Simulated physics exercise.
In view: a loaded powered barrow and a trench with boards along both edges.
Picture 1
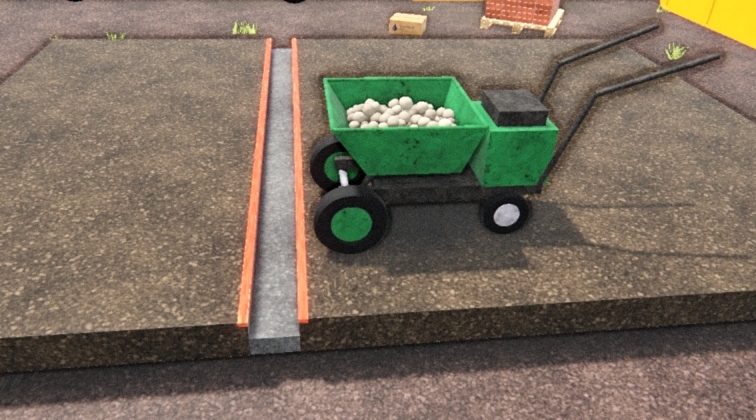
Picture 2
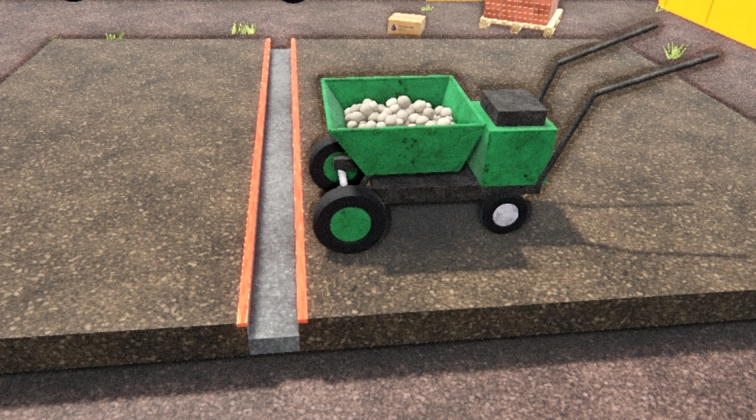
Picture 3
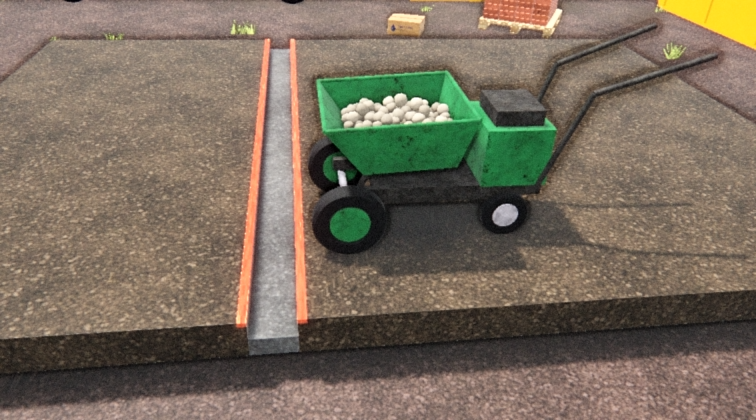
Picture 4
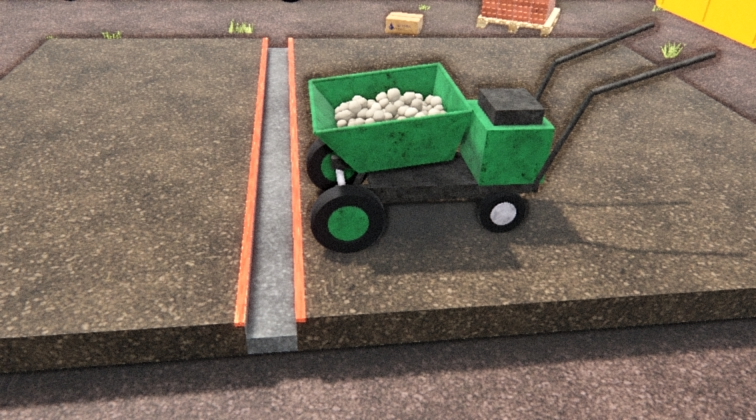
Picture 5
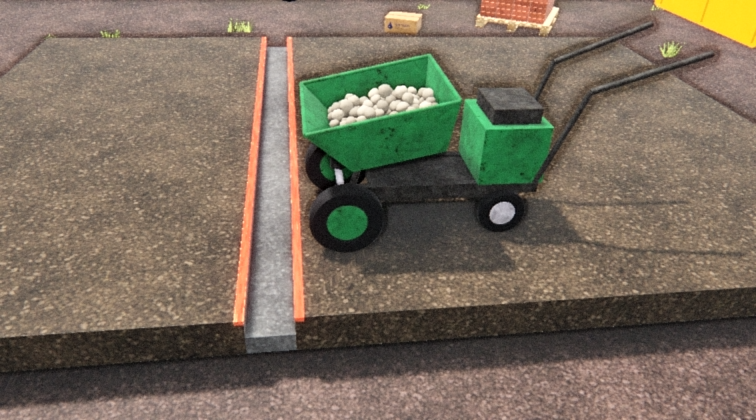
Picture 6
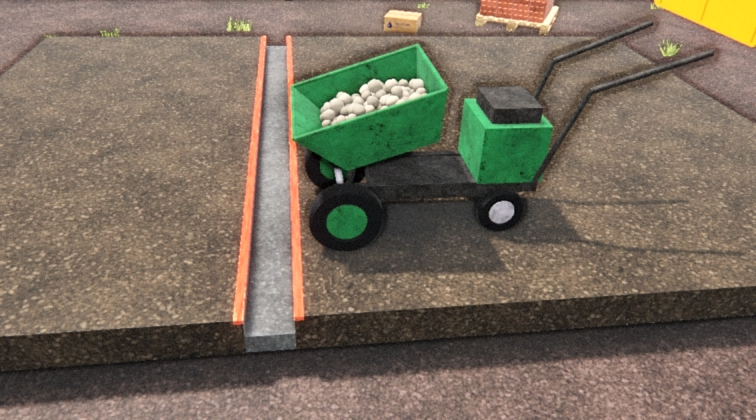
On a dirt slab, a green powered barrow loaded with pale pebbles tilting its skip leftward beside a narrow board-edged trench.
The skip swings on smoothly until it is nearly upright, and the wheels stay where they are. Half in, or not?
The trench ends with under half of it.
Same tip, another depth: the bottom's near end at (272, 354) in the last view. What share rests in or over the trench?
About 10 per cent.
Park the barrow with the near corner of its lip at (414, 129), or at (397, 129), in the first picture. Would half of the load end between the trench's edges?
At the first place the larger part, at the second most of it.
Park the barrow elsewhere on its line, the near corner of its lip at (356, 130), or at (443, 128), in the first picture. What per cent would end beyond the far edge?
Roughly 70 per cent, and 0 per cent.
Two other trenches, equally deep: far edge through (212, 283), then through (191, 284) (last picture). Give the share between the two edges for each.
About 40 and 70 per cent.
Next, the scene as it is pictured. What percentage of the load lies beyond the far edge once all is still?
It comes to 90 per cent or so.
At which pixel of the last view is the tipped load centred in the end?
Close to (208, 217).
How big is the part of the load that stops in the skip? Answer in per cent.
Near 0 %.
Shortly afterwards, skip tipped steeply; the whole lot in the skip.
Next, skip tipped right over; the bulk in the skip; near a quarter beyond it; only a few falling.
Some moments later, skip tipped right over; a little in the skip; the bulk beyond it.
In the end, skip tipped right over; only a few in the skip; a little in or heaped over the trench; all but a few beyond it.
